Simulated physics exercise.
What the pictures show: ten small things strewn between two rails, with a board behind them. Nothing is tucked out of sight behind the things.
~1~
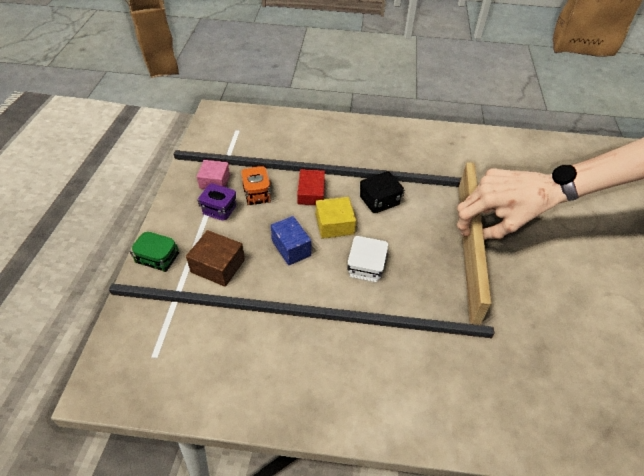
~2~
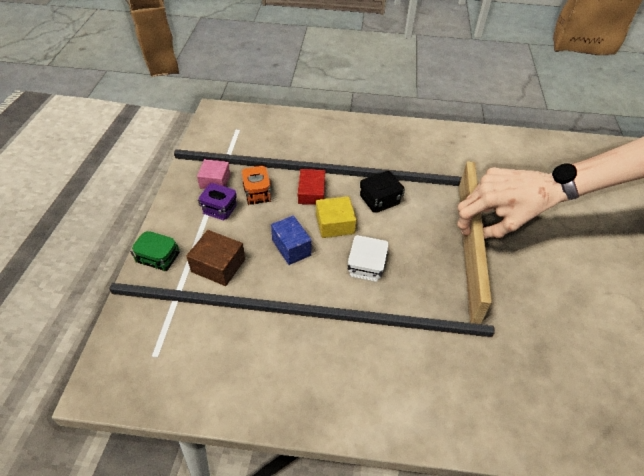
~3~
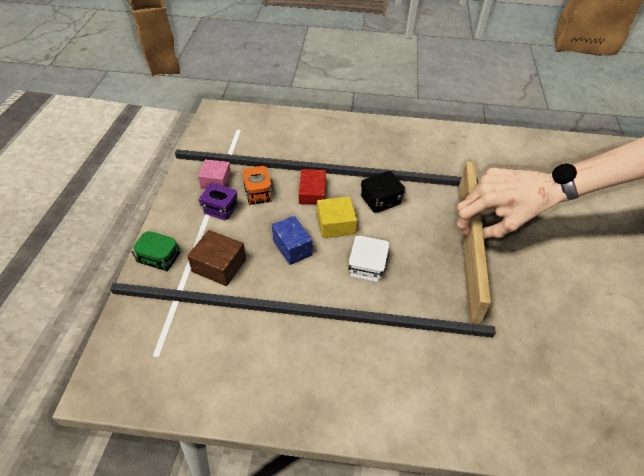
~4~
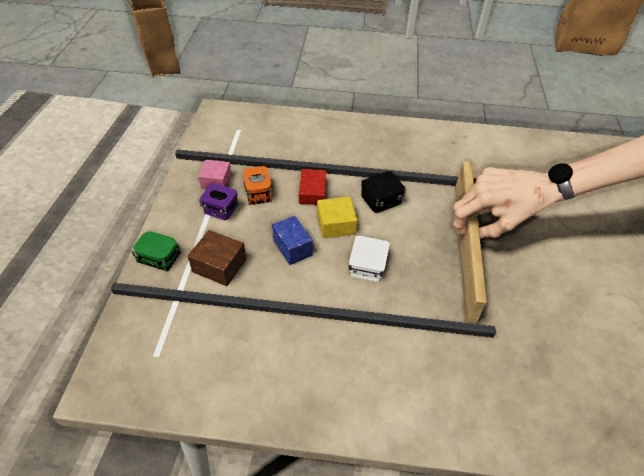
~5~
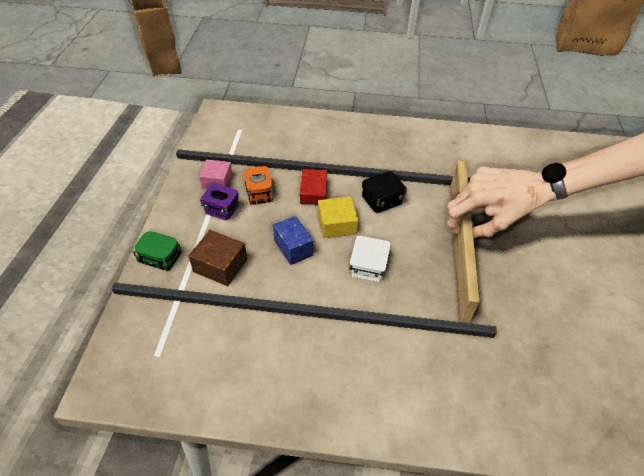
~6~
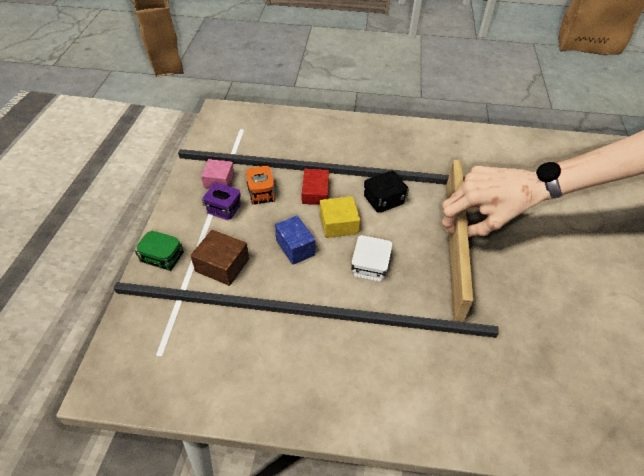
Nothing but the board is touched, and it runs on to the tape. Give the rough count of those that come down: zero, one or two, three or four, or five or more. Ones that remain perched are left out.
Going by the pictures, three or four pieces get pushed right off.
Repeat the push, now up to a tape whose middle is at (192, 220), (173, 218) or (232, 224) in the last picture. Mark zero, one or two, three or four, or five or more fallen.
Taking the three places in turn, it would be more than four; at least five; 1 or 2.
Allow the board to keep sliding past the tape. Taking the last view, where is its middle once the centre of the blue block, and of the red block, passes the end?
First near (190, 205), second near (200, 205).
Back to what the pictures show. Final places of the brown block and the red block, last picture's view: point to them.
In the last picture the first middle sits at (139, 259) and the other at (179, 170).
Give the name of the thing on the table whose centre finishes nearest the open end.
That'd be the purple case, foremost of the lot.
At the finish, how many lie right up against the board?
3 of them.
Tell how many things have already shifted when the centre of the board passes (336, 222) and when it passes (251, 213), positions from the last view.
Counts: 5 and 10.
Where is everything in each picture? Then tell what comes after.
In the first picture, green case (155, 252); pink block (214, 176); purple case (219, 203); board (473, 237); tape (204, 222).
In the second picture, pink block (214, 175); brown block (217, 258).
In the third picture, purple case (220, 203); orange case (257, 185).
In the fourth picture, green case (157, 251); white case (369, 259).
In the fifth picture, pink block (216, 175); yellow block (338, 217).
In the sixth picture, green case (160, 251); pink block (218, 175); purple case (223, 202); board (458, 235); tape (208, 221).
Soon after, none off yet; green case at rest near (160, 251); pink block at rest near (218, 175); purple case at rest near (223, 202).
Then, none off yet; green case at rest near (160, 251); pink block moved about its own width near (197, 173); purple case moving near (217, 202).
At rest, the number that fall off is three or four; fallen, orange case, pink block and green case.
